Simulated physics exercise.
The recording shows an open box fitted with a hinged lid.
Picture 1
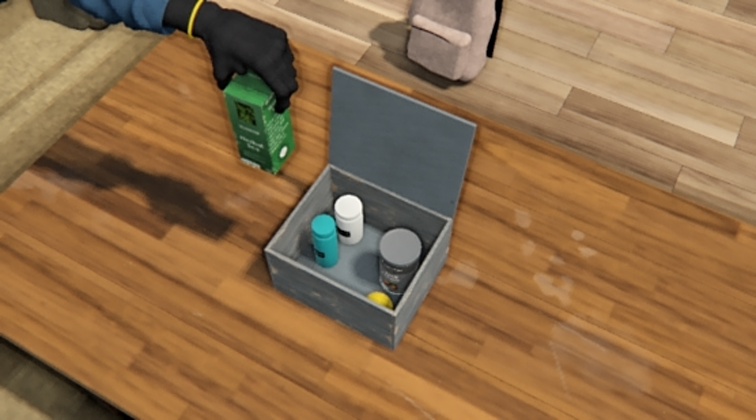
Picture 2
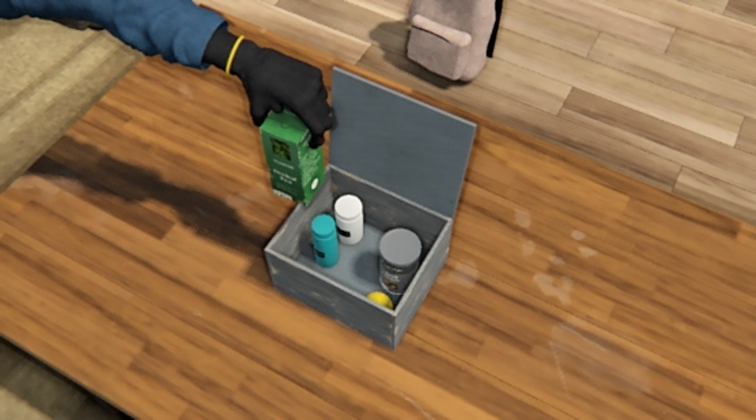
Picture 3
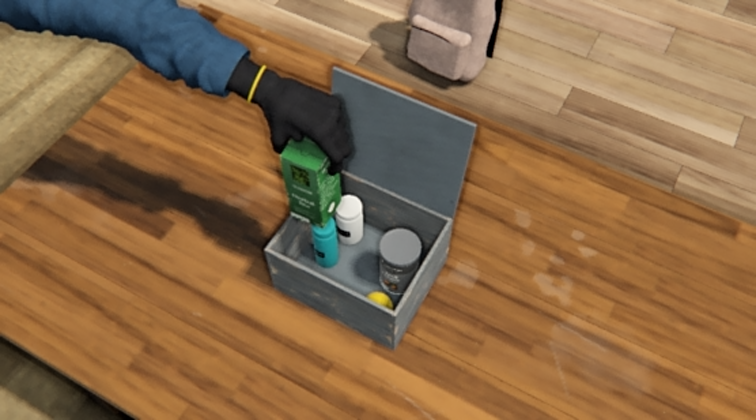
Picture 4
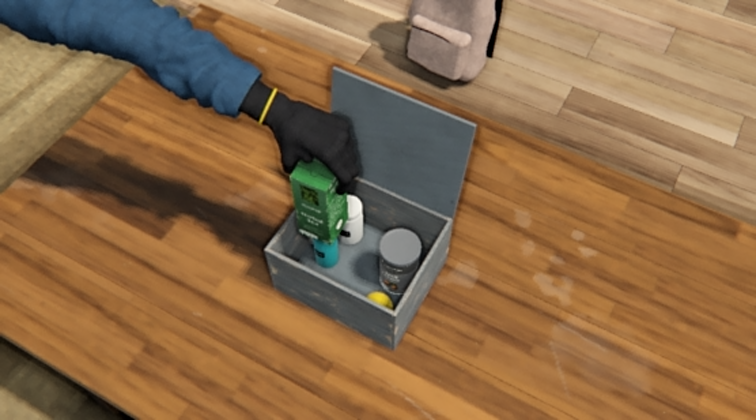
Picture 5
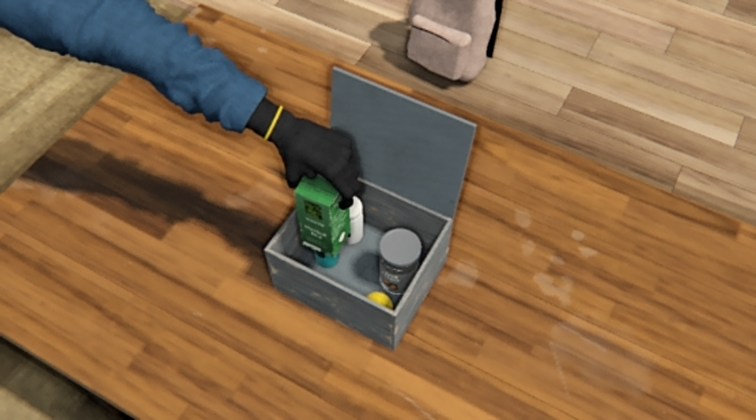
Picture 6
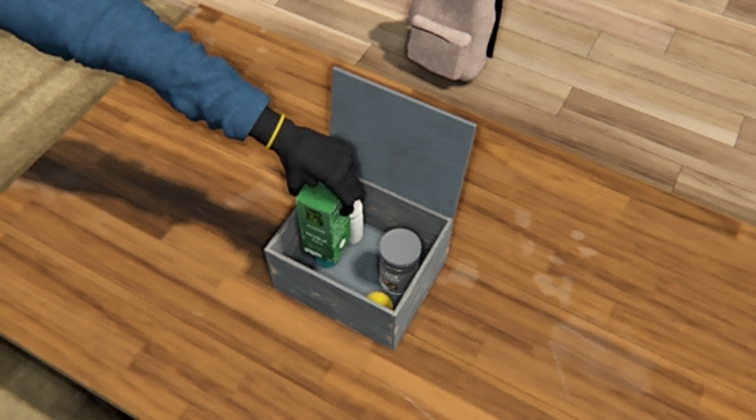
A black-gloved hand moves a green carton rightward and lowers it into an open grey box.
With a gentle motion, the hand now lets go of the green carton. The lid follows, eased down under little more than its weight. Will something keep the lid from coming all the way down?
No, it comes right down.
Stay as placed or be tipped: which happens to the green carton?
Looking at the last picture, it sits at an angle.
Then, 0.80 s later than the last frame, lid starting down; green carton tilted by 59° near (358, 278); turquoise shaker tilted by 23°.
Then, 1.70 s later than the last frame, lid 46° above the rim; green carton tilted by 59° near (358, 278); turquoise shaker tilted by 23°.
When it is over, lid shut; lying over in the box, green carton; left askew, turquoise shaker; the other 3 as before. End places, in pixels of the last picture, green carton near (358, 277).
